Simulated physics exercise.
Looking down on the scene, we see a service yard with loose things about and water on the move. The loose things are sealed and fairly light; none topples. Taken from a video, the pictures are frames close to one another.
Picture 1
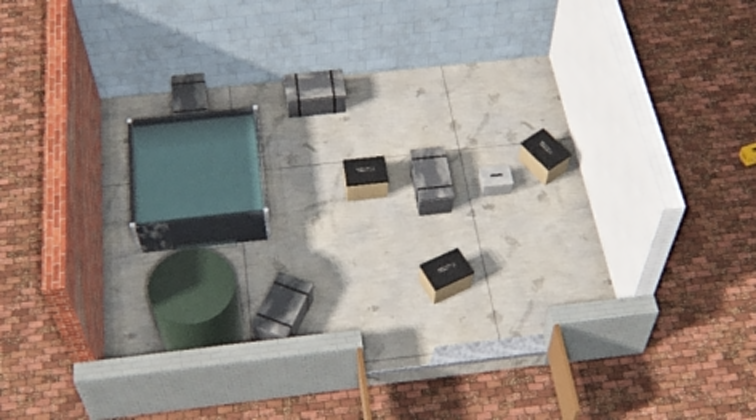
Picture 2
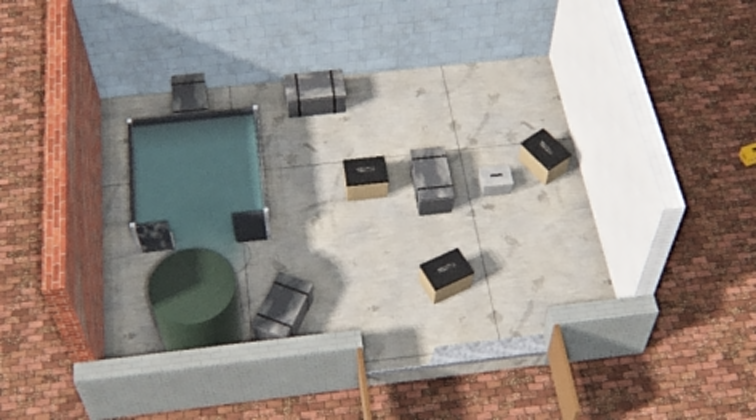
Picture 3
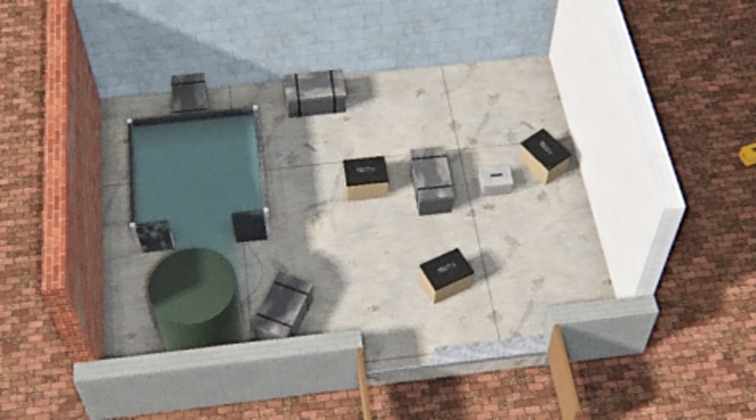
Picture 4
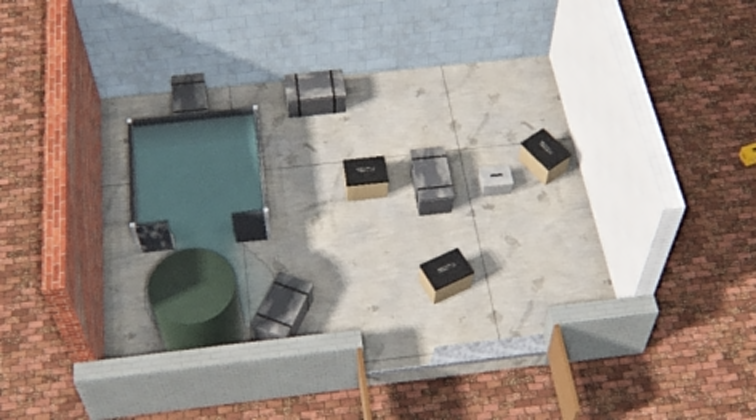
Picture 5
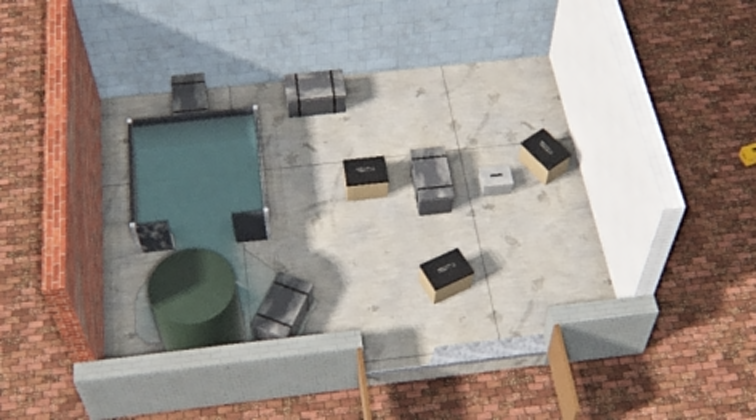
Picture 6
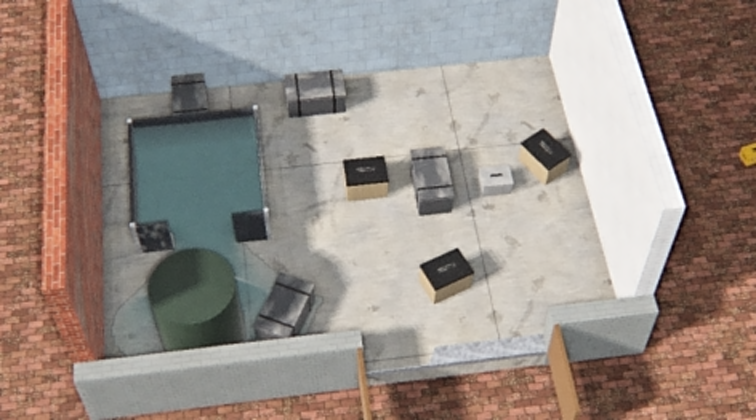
In a walled service yard seen from above, the near side of a square water tank opens in the middle, and water flows out around a green cylinder and spreads across the floor, while the scattered trunks and boxes barely move.
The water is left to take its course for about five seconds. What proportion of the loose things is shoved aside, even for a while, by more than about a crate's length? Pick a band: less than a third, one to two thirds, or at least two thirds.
The fraction is less than a third of them.
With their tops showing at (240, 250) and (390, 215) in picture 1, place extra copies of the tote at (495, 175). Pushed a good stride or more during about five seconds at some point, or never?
Displaced, stays put.
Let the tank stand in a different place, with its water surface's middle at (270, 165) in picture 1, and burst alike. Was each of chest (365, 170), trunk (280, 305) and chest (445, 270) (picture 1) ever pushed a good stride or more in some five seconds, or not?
Object by object, in turn: Lingered near its place, travelled a good distance, travelled a good distance.
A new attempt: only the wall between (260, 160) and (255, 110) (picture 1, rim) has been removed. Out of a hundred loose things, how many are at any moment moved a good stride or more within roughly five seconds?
About 50 %.
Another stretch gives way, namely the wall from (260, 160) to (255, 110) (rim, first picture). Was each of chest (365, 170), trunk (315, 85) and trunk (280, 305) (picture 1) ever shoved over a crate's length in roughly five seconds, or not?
Object by object: Covered the distance, short of it, short of it.
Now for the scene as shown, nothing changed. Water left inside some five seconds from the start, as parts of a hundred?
Estimate: Roughly 92 %.
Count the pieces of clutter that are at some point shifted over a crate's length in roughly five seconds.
That works out to 2.
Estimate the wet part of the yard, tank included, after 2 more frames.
20 %, give or take.
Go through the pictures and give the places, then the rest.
A trunk at (282, 304) rests on the ground; a trunk at (432, 172), on the bottom; 0 of 8 have shifted, in the first picture.
A trunk at (282, 304), on the bottom; a trunk at (432, 172), on the bottom; 0 of 8 have shifted, in the second picture.
A trunk at (282, 304) rests on the ground; a trunk at (432, 172), on the bottom; 0 of 8 have shifted, in the third picture.
A trunk at (282, 304), on the bottom; a trunk at (432, 172) rests on the ground; 0 of 8 have shifted, in the fourth picture.
A trunk at (282, 304), on the bottom; a trunk at (432, 172) rests on the ground; 0 of 8 have shifted, in the fifth picture.
A trunk at (284, 305), on the bottom; a trunk at (432, 172) rests on the ground; 0 of 8 have shifted, in the sixth picture.
A moment on, 1 of 8 are well off their spots; 0 afloat.
Next, 1 of 8 are well off their spots; 0 afloat.
Later, 2 of 8 are well off their spots; 0 afloat.
In the end, 2 of 8 are well off their spots, and 2 have been at some point; 1 afloat.
